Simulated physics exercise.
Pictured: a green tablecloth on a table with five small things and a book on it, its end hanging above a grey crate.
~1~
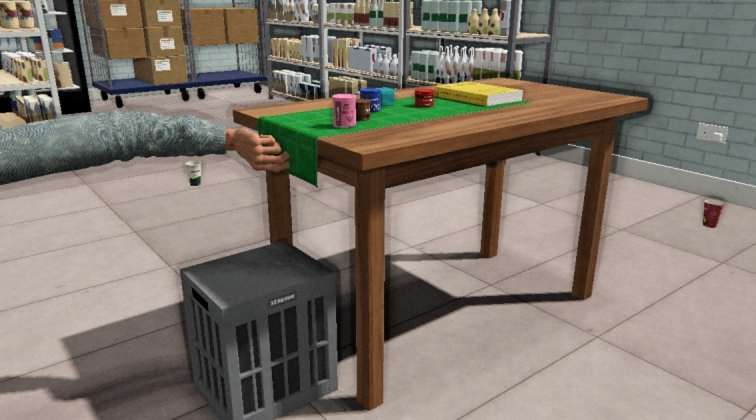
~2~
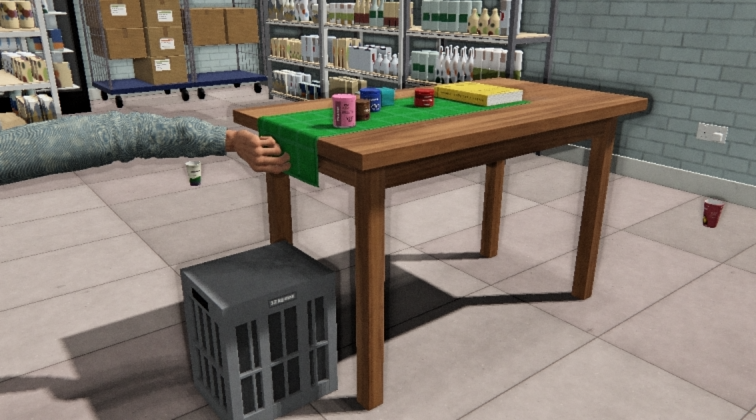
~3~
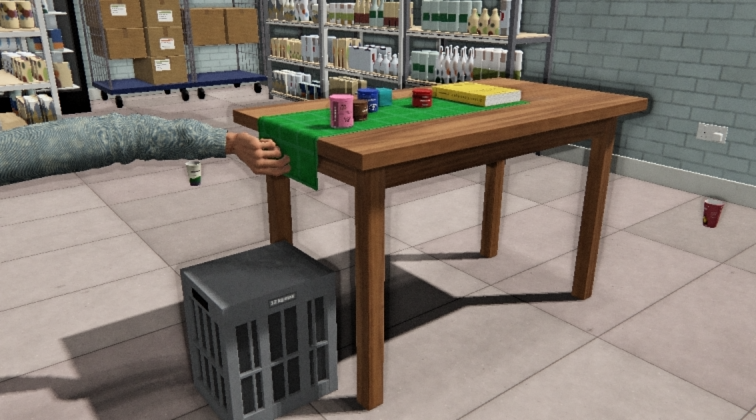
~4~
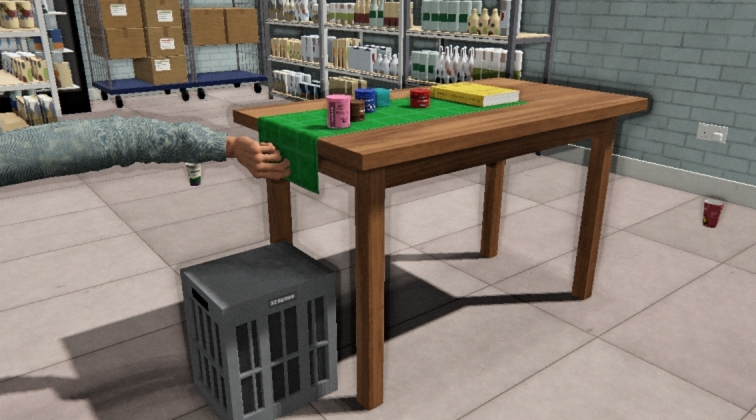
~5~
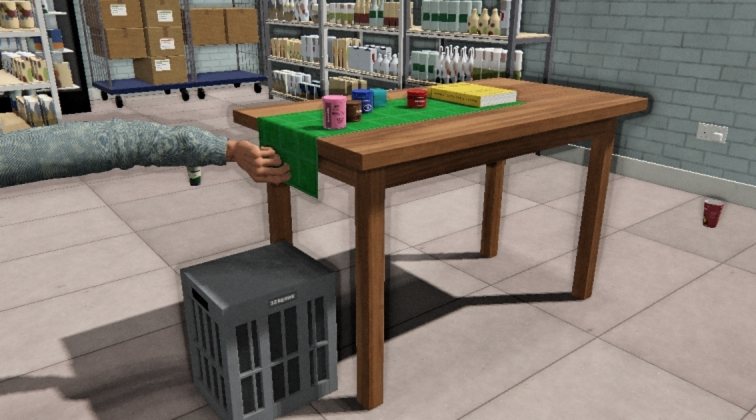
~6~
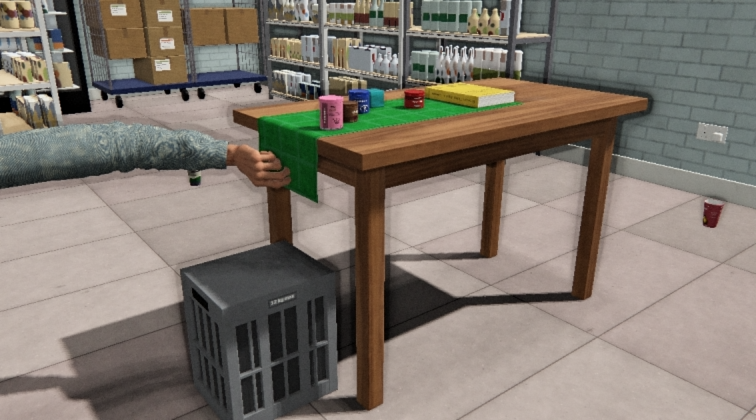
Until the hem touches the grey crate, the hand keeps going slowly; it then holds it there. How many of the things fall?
Count them up and you get two things gone over the edge.
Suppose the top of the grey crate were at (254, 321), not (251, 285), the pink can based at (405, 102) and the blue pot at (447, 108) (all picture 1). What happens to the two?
Outcome for the pink can: It stays. Outcome for the blue pot: It stays.
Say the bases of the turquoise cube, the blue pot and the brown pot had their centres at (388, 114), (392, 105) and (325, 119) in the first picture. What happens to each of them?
In the end the turquoise cube is still on top, the blue pot is still on top, and the brown pot is no longer on top.
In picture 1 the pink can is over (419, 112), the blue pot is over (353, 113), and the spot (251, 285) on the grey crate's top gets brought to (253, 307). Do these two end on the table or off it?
As for the pink can, it holds its spot; as for the blue pot, it leaves the top.
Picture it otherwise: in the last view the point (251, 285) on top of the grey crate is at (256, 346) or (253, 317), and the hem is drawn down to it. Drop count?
That would be 4 and 3.
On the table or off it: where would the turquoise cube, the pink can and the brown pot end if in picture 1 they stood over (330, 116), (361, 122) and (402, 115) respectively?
Turquoise cube lost, pink can lost, brown pot safe.
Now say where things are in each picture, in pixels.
The first frame shows hem (318, 187); pink can (344, 96); brown pot (360, 101); blue pot (370, 90); turquoise cube (384, 89); red pot (425, 90); top of the crate (251, 285).
The second frame shows hem (319, 188); pink can (344, 96).
The third frame shows hem (317, 191); brown pot (357, 101).
The fourth frame shows hem (319, 194); blue pot (365, 90); top of the crate (251, 285).
The fifth frame shows hem (318, 199); turquoise cube (376, 90).
The sixth frame shows hem (318, 203); pink can (331, 98); brown pot (348, 102); blue pot (359, 91); turquoise cube (373, 90); red pot (414, 91).
Soon after, hem near (289, 231); pink can gone.
After that, hem on the crate; pink can and brown pot gone.
In the end, hem on the crate; pink can and brown pot gone. The count of fallen things is two.
